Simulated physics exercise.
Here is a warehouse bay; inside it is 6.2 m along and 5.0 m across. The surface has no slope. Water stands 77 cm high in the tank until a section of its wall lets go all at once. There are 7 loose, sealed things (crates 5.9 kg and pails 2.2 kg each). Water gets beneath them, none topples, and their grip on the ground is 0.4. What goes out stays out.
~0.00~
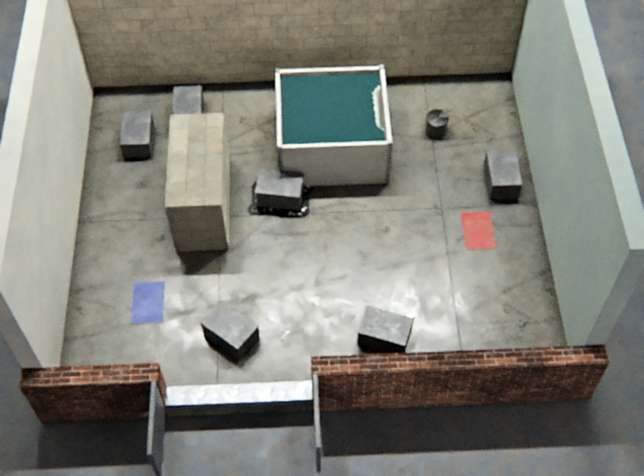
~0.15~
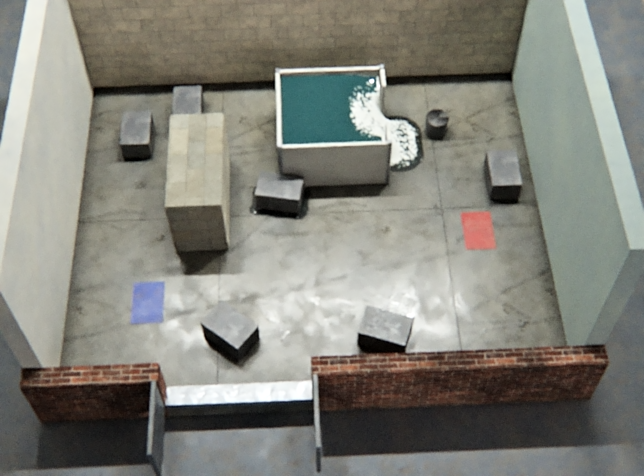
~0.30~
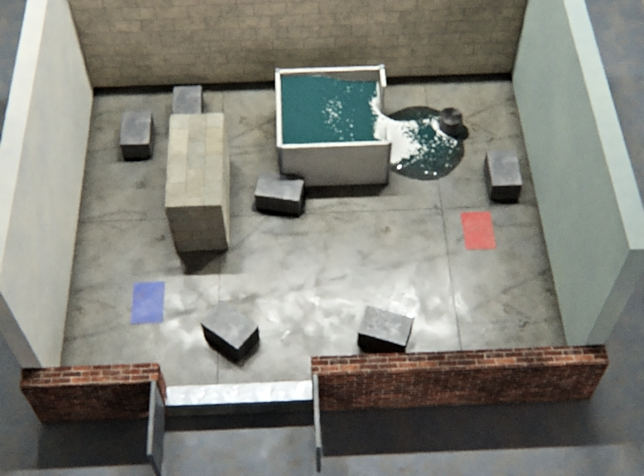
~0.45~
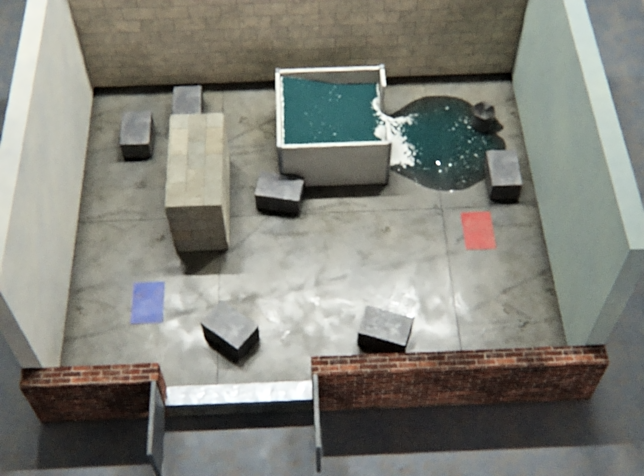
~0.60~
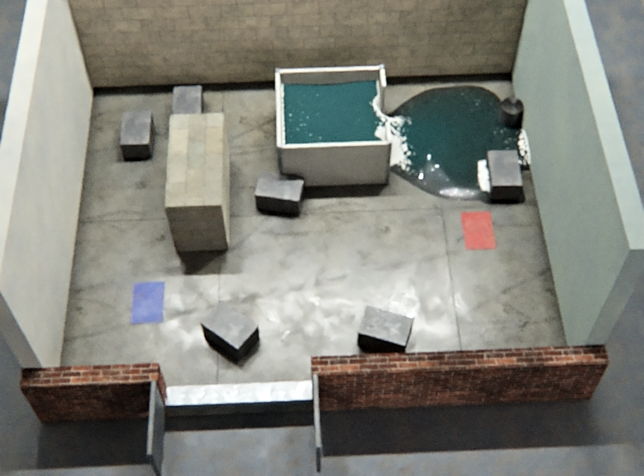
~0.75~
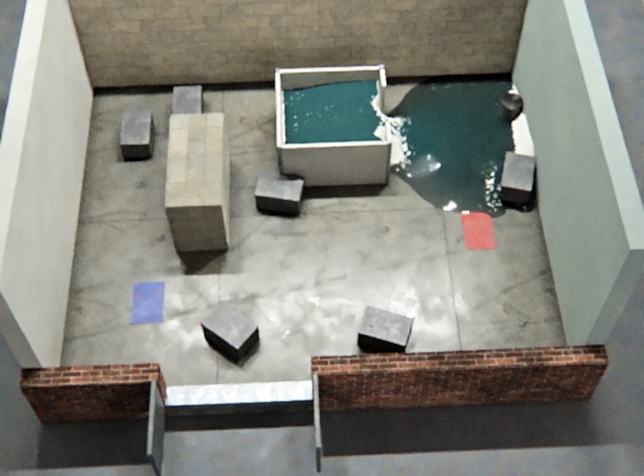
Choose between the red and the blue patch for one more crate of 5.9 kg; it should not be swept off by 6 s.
The blue one is safe.
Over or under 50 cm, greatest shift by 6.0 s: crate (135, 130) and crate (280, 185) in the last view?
In that order: Short of it, short of it.
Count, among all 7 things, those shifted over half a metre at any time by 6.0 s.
5 of them.
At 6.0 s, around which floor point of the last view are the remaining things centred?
Around (181, 206).
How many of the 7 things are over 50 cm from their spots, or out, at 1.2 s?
By then 1.
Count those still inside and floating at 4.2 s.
I count 2.
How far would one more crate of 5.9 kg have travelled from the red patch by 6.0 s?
About 450 cm.
After 1.2 s on red it would be 16 cm off in 2 cm of water; on blue it would be 0 cm off in 0 cm of water.
After 2.7 s on red it would be 137 cm off in 4 cm of water; on blue it would be 0 cm off in 0 cm of water.
After 4.2 s on red it would be 249 cm off in 7 cm of water; on blue it would be 0 cm off in 0 cm of water.
After 6.0 s on red it would be 452 cm off in 3 cm of water; on blue it would be 13 cm off in 2 cm of water.
